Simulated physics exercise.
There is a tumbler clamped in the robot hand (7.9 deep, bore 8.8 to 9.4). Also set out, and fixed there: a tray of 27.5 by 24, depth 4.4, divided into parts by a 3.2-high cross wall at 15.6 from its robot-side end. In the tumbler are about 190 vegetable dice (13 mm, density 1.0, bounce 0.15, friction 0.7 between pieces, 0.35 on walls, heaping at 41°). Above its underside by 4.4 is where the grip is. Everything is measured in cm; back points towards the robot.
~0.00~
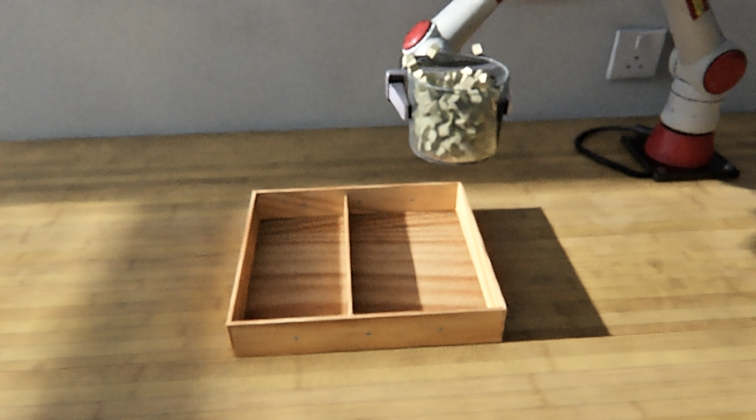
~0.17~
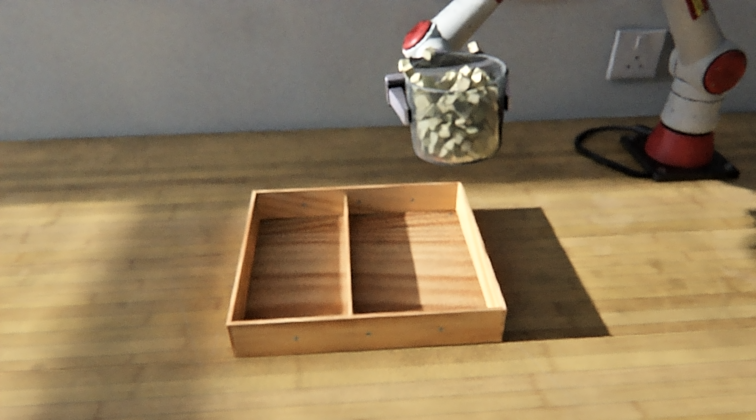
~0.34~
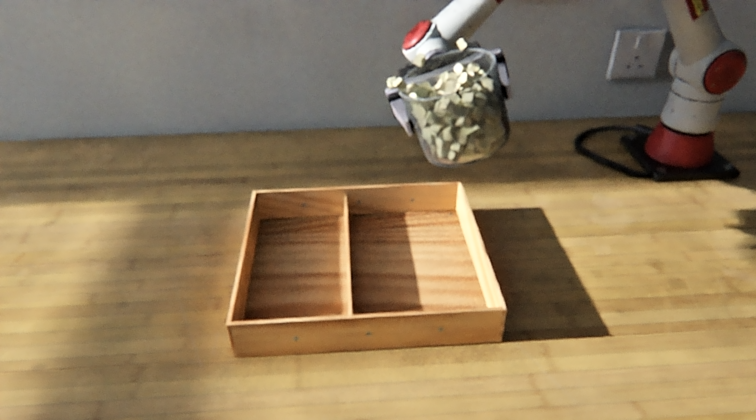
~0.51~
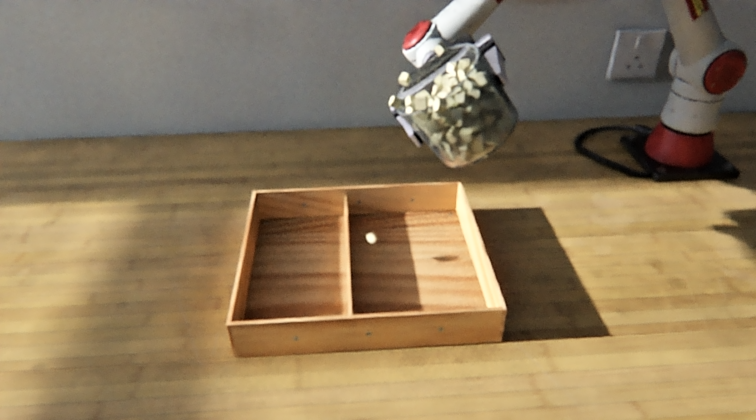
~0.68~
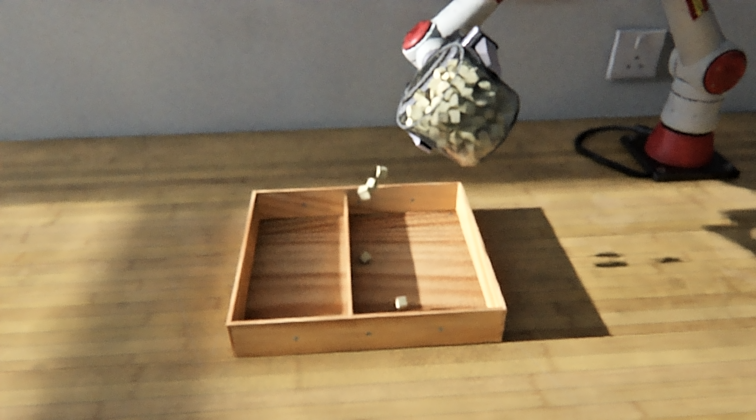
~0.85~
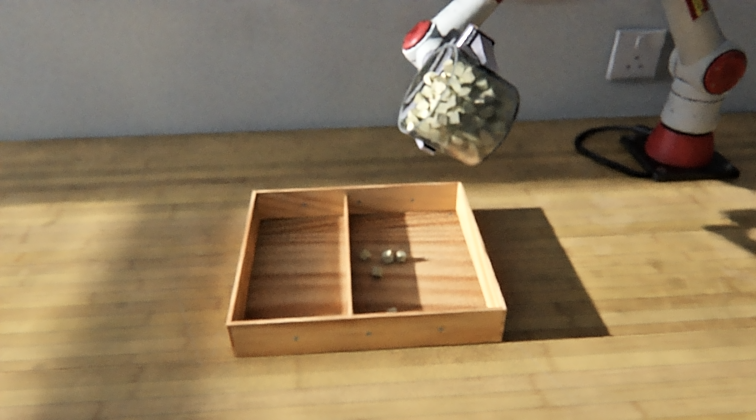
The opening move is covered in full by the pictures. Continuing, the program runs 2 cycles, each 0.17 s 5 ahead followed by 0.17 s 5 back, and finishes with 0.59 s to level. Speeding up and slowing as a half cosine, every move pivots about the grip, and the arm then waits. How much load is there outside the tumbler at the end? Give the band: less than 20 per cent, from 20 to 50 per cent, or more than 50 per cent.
The band is less than 20 per cent.
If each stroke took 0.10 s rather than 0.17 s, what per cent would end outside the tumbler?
About 50 per cent in that case.
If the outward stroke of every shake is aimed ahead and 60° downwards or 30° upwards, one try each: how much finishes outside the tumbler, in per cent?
It comes to around 5 per cent on the first try and around 20 per cent on the second.
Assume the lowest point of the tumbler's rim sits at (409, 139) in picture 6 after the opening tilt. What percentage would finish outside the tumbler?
45 %.
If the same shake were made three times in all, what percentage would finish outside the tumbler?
My guess is near 15 per cent.
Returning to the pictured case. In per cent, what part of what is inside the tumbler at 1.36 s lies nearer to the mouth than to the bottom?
Estimate: Around 45 %.
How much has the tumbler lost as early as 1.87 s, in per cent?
I'd say some 15 percent by then.
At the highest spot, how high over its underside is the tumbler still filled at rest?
8.0 cm.
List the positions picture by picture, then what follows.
In the first frame, tumbler middle at (456, 110), level; upper third of the load around (456, 91), from x 410 to 495, top at y 50; 187 in the tumbler.
In the second frame, tumbler middle at (456, 110), tilted 5° forward; upper third of the load around (457, 90), from x 405 to 495, top at y 45.
In the third frame, tumbler middle at (457, 110), tilted 20° forward; upper third of the load around (461, 90), from x 395 to 500, top at y 45; 186 in the tumbler, 1 in flight or on a rim.
In the fourth frame, tumbler middle at (458, 109), tilted 37° forward; upper third of the load around (463, 92), from x 370 to 505, top at y 50; 185 in the tumbler, 1 in the robot-side part, 1 in flight or on a rim.
In the fifth frame, tumbler middle at (459, 108), tilted 52° forward; upper third of the load around (468, 89), from x 365 to 505, top at y 65; 182 in the tumbler, 2 in the robot-side part, 3 in flight or on a rim.
In the sixth frame, tumbler middle at (460, 108), tilted 57° forward; upper third of the load around (467, 88), from x 365 to 505, top at y 65; 182 in the tumbler, 5 in the robot-side part.
After 1.36 s, tilted 57° forward, highest piece 23 above the table; 169 in the tumbler, 11 in the robot-side part, 6 in the far-side part, 1 in flight or on a rim.
After 1.87 s, tilted 22° forward, highest piece 24 above the table; 160 in the tumbler, 15 in the robot-side part, 12 in the far-side part.
After 2.32 s, level, highest piece 25 above the table; 160 in the tumbler, 15 in the robot-side part, 12 in the far-side part.
After 3.37 s, level, highest piece 25 above the table; 160 in the tumbler, 15 in the robot-side part, 12 in the far-side part.
At rest, 160 in the tumbler, 15 in the robot-side part, 12 in the far-side part. That is 14 % outside the tumbler.
